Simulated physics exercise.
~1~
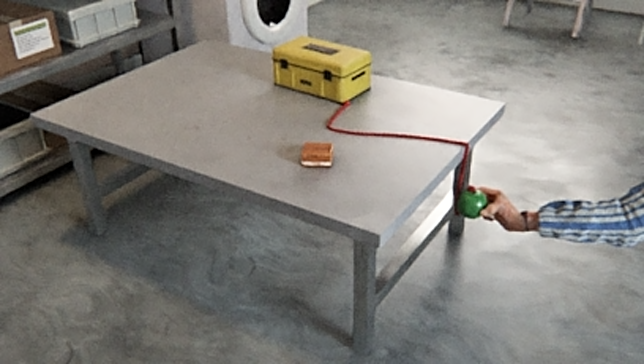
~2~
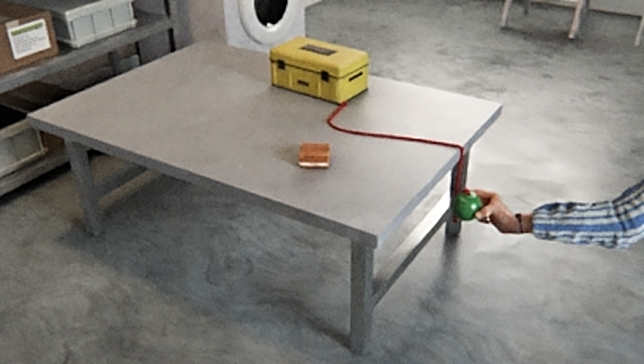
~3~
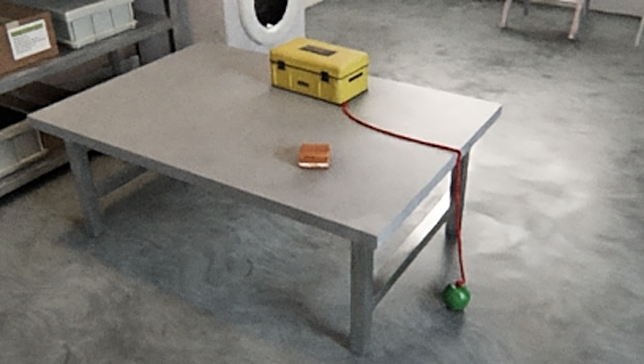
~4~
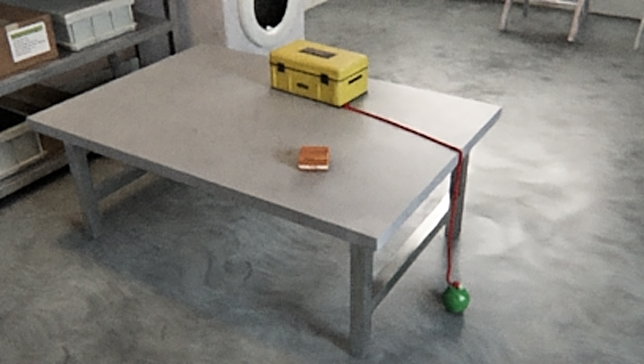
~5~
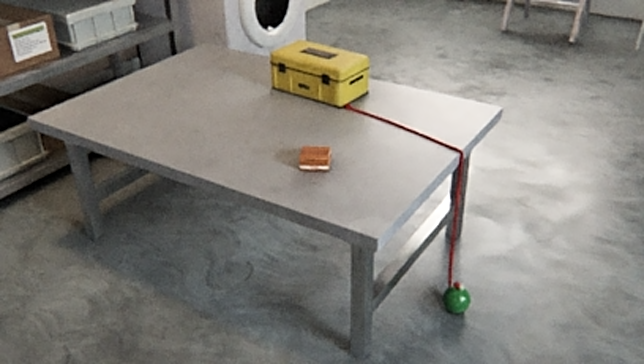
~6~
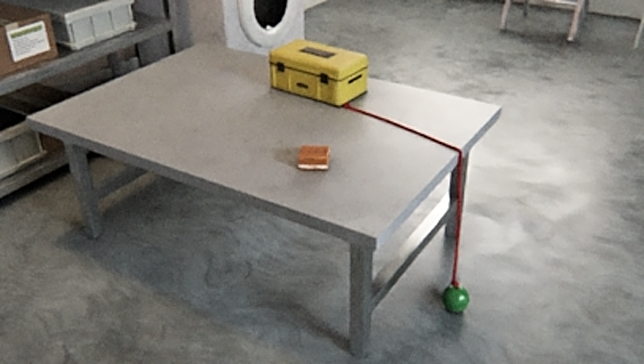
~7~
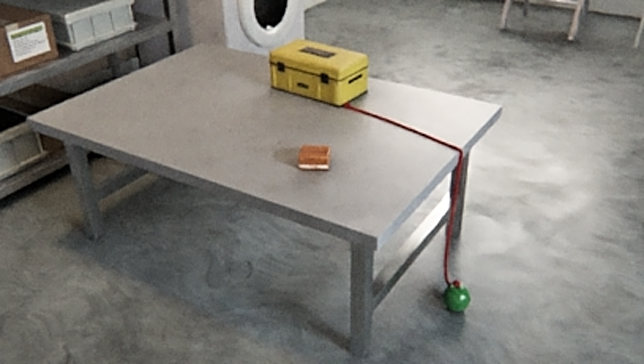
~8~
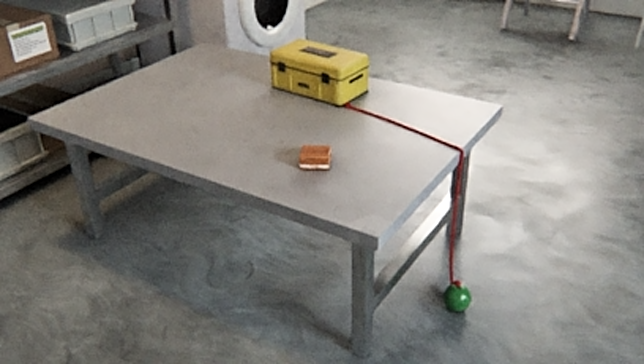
On a grey workshop table, a red cord runs from a yellow toolbox to a green apple that a hand releases, dropping floorward.
